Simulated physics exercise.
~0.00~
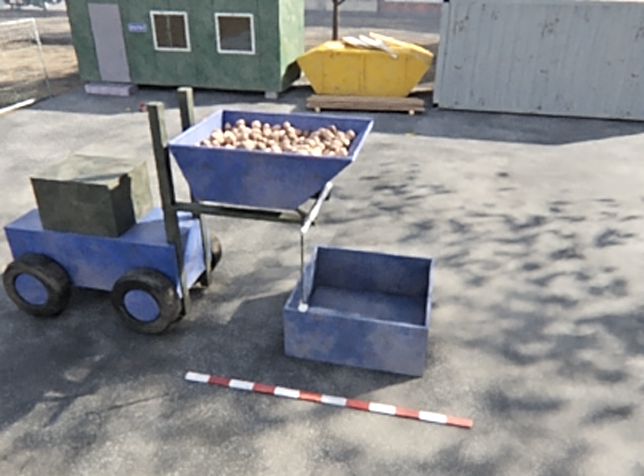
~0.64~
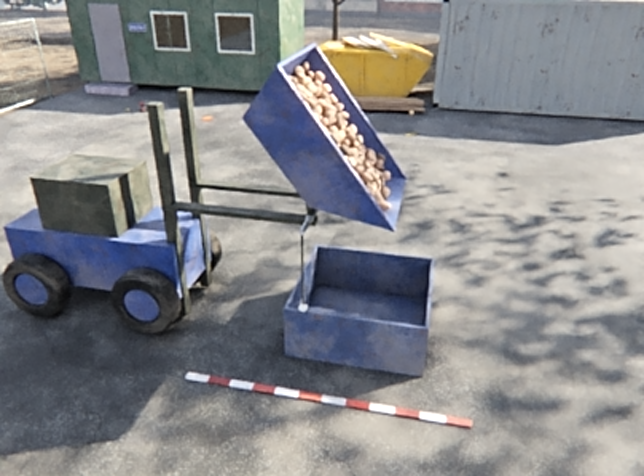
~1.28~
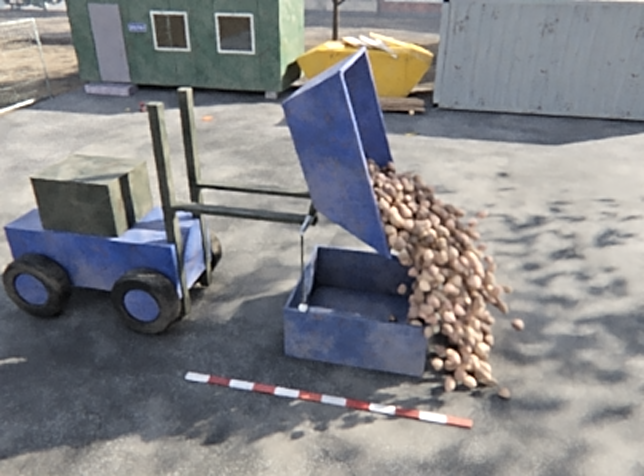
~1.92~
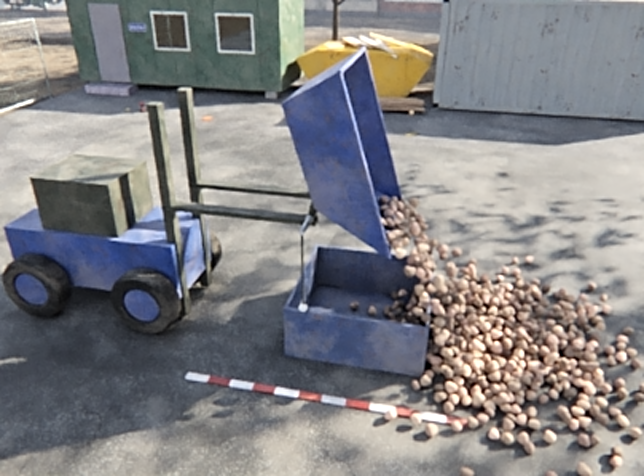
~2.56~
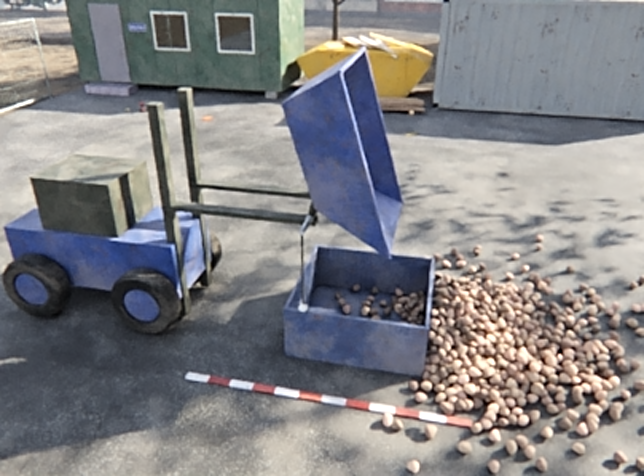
On a paved yard, a blue forklift tipped its raised skip of rounded stones steeply to the right, and they poured out mostly past the open bin in front, leaving a wide heap on the ground and only a few stones inside the bin.
